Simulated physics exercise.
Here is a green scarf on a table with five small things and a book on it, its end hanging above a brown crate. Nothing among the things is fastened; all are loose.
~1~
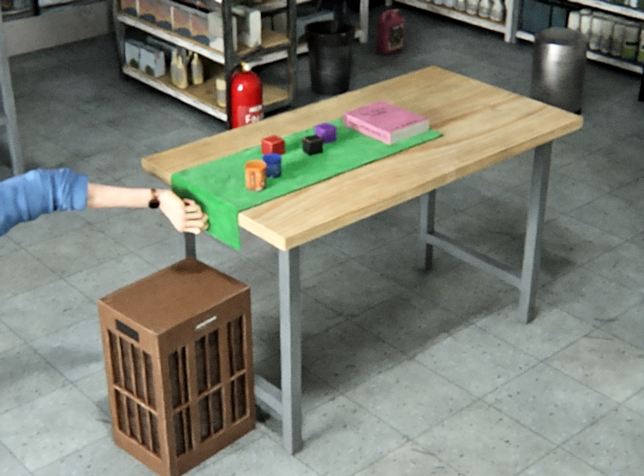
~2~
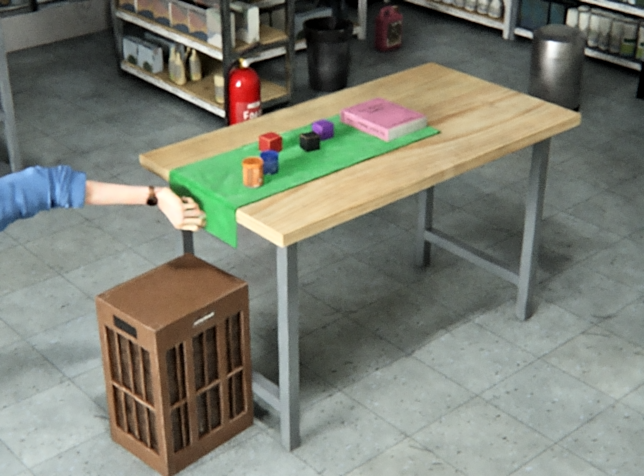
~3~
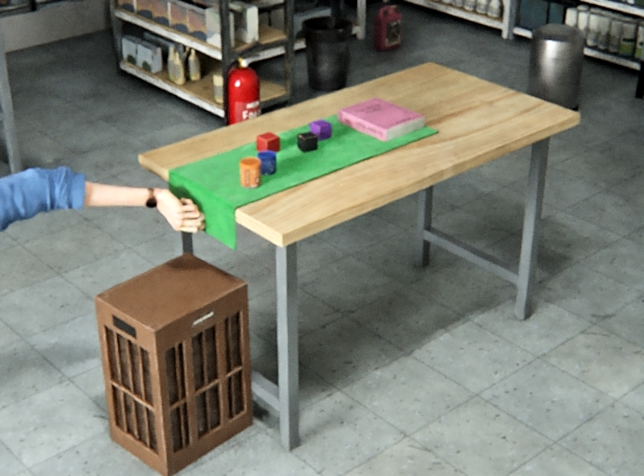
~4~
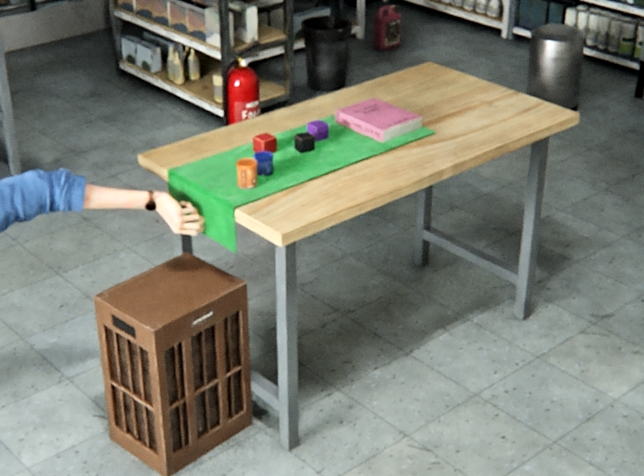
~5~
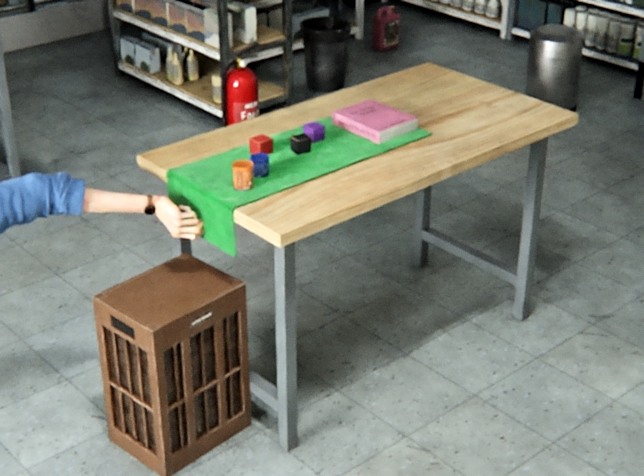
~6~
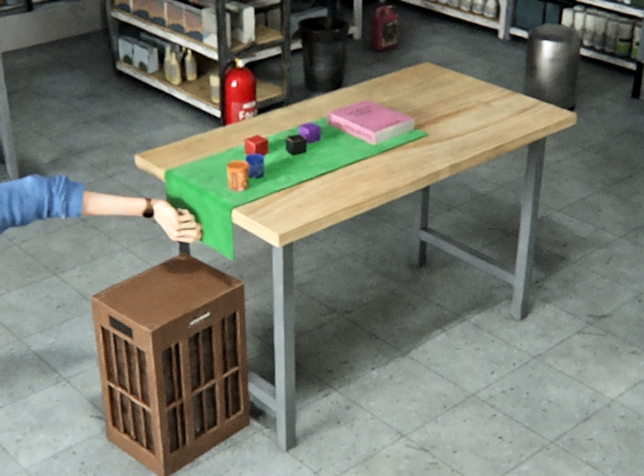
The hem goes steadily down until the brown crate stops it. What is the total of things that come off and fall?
The top is going to lose a single item.
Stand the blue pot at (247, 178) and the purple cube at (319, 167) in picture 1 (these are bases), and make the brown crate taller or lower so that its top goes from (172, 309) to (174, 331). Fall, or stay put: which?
Outcome for the blue pot: It is lost. Outcome for the purple cube: It stays.
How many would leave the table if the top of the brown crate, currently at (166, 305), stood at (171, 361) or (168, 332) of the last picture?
The numbers are 3 and 2.
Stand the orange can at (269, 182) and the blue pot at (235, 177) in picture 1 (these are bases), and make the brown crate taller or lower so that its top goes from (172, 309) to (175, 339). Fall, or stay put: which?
In the end the orange can is no longer on top and the blue pot is no longer on top.
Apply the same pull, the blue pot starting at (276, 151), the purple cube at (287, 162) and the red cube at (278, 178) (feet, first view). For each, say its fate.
For the blue pot it's staying, for the purple cube it's staying, for the red cube it's staying.
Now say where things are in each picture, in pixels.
The first picture shows hem (240, 250); orange can (255, 164); blue pot (272, 157); red cube (273, 139); black cube (312, 138); purple cube (326, 126); top of the crate (172, 309).
The second picture shows hem (237, 248); orange can (253, 161).
The third picture shows hem (236, 250); blue pot (267, 154).
The fourth picture shows hem (236, 252); red cube (265, 137); top of the crate (169, 305).
The fifth picture shows hem (236, 256); black cube (301, 137).
The sixth picture shows hem (233, 260); orange can (238, 165); blue pot (254, 158); red cube (256, 139); black cube (296, 138); purple cube (309, 126).
A little later, hem on the crate; orange can gone.
When it is over, hem on the crate; orange can gone. The table loses one.
